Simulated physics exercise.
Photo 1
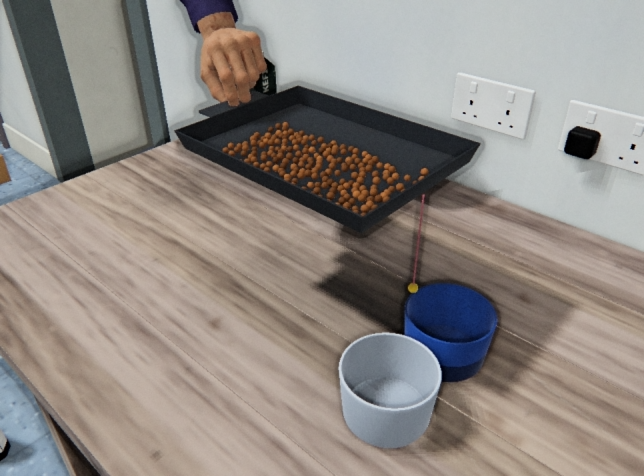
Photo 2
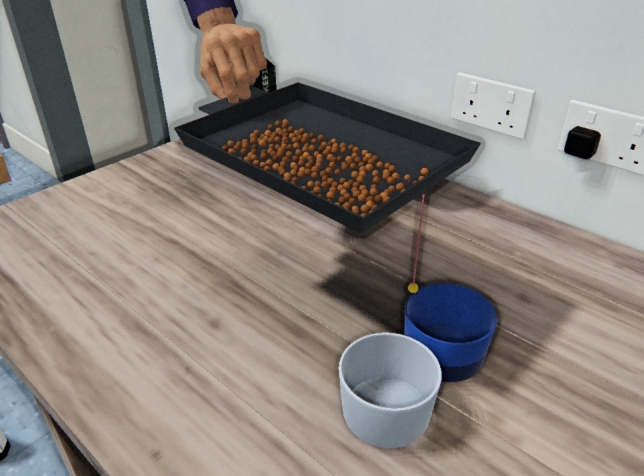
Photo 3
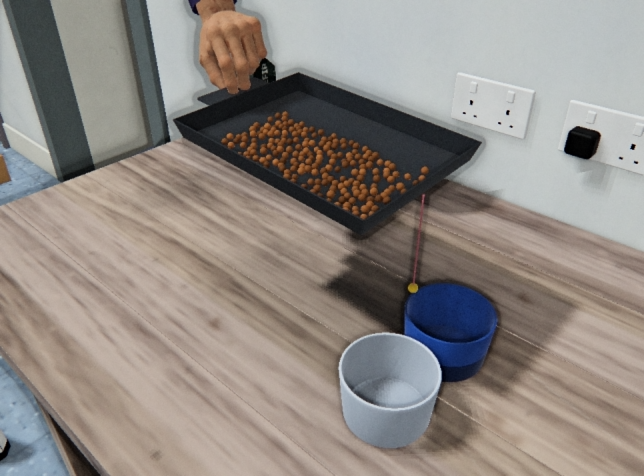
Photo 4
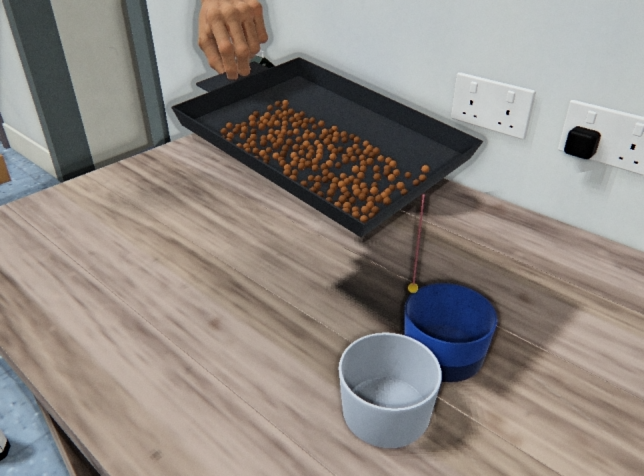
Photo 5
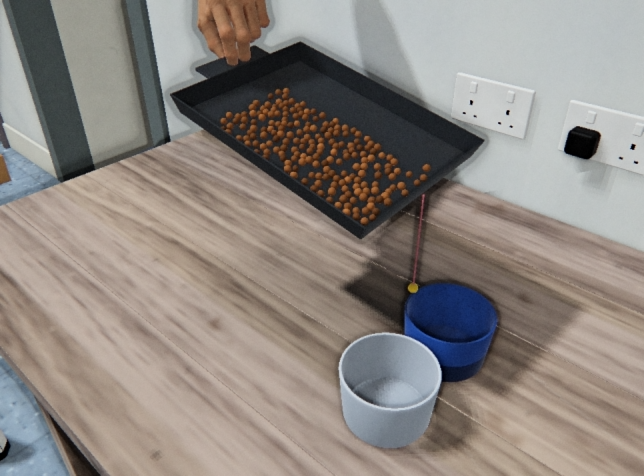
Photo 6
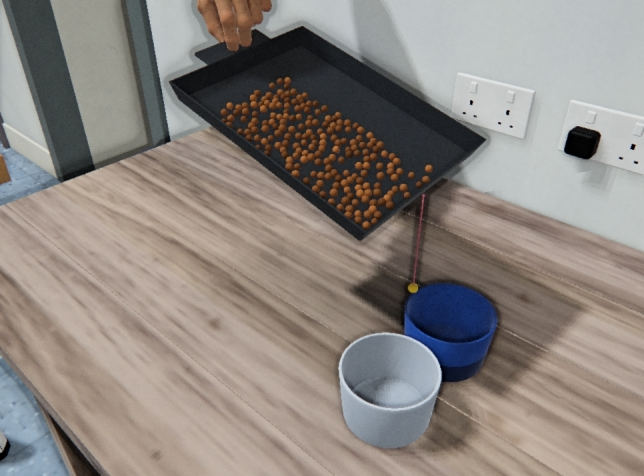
At first, a hand holds a dark tray of small orange-brown balls nearly level above a wooden table, with a grey dish and a blue dish below. The hand then raises the tray's far left end, steadily steepening its slope, and the pouring end tips slightly lower at its left corner.
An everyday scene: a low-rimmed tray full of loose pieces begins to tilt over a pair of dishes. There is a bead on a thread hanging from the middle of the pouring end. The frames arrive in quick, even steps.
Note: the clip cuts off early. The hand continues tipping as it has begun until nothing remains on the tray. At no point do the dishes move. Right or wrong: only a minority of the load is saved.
Wrong, most of it is saved.
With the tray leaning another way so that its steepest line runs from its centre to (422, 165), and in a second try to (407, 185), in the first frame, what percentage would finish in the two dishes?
First case: 10 %; second case: 70 %.
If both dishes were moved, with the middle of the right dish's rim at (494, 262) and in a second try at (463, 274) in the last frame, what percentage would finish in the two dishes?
It would be near 0 per cent first and near 30 per cent second.
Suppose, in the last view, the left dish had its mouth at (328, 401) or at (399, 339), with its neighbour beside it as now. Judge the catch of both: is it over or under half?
The bulk of it, then the bulk of it.
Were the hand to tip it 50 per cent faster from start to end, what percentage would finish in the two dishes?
That comes out at roughly 90 per cent.
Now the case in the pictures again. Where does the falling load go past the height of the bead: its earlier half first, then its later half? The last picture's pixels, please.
Points: About (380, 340), then about (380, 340).
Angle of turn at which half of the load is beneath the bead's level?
95°, roughly.
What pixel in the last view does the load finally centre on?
Somewhere around (388, 408) in the final view.
Just after the last frame, tray tipped steeply; almost all on the tray; just a few in the air.
A moment on, tray tipped right over; roughly a quarter on the tray; roughly a third in the left dish; just a few in the right dish; just a few outside both; roughly a quarter in the air.
Further on, tray tipped past a quarter turn; the larger part in the left dish; about a tenth in the right dish; about a tenth outside both.
When it is over, tray tipped past a quarter turn; the larger part in the left dish; about a tenth in the right dish; about a tenth outside both.
